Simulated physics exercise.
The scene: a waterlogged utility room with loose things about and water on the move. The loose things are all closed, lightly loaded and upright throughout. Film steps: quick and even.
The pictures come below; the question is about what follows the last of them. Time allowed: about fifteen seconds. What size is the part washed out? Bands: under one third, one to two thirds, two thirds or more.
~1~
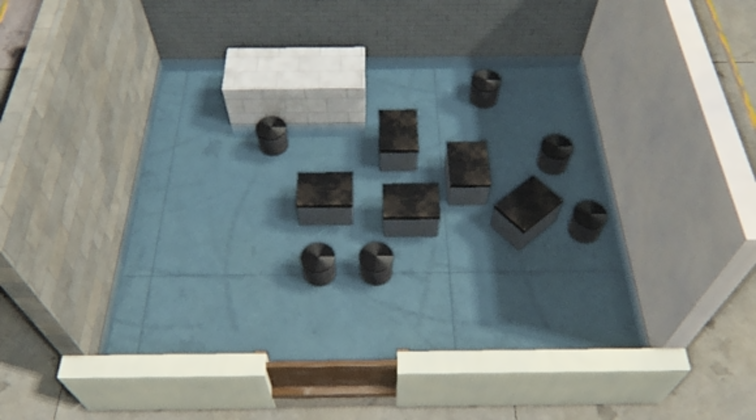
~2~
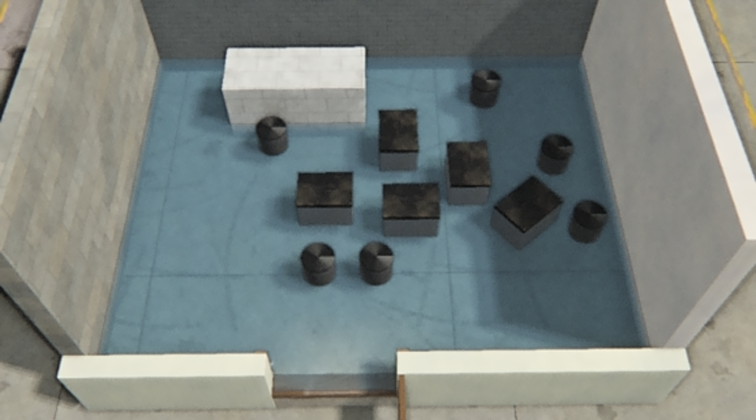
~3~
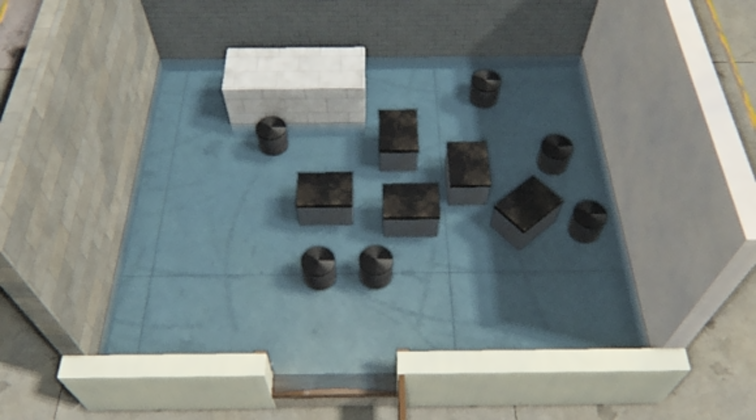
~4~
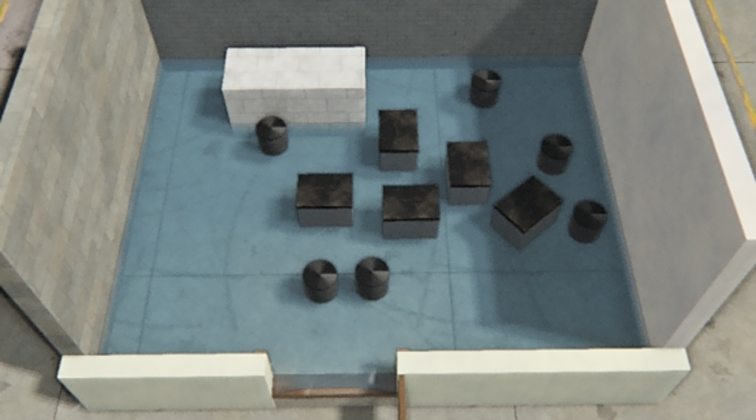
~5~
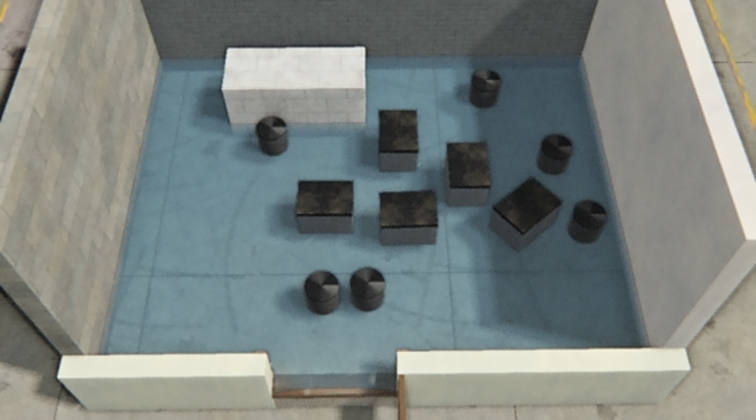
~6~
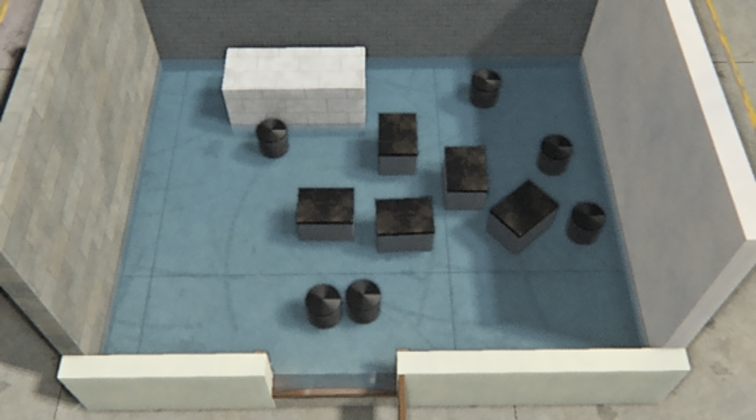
One to two thirds.
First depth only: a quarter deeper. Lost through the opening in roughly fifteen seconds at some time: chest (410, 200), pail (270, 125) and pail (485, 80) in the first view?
Sequence: Removed / not removed / not removed.
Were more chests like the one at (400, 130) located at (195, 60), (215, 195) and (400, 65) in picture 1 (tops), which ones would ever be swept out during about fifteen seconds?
In order, the first is never leaving, the second escaping, the third never leaving.
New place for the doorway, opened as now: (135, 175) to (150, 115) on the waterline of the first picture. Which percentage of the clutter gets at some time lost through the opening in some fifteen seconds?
I'd put it near 20 percent.
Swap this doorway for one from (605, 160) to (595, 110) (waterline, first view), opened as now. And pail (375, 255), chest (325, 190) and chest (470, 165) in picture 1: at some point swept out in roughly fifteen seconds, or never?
In the order given, it's remains behind, remains behind, escaped.
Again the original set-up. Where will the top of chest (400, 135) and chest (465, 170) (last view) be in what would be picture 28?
Near (351, 226) and (397, 274).
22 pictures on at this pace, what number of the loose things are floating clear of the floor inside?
7 in total.
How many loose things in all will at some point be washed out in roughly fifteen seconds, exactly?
The total here is 6.
A moment on, 0 of 11 are out; 11 afloat.
Next, 2 of 11 are out; 9 afloat.
Later, 4 of 11 are out; 7 afloat.
In the end, 6 of 11 are out; 5 afloat.
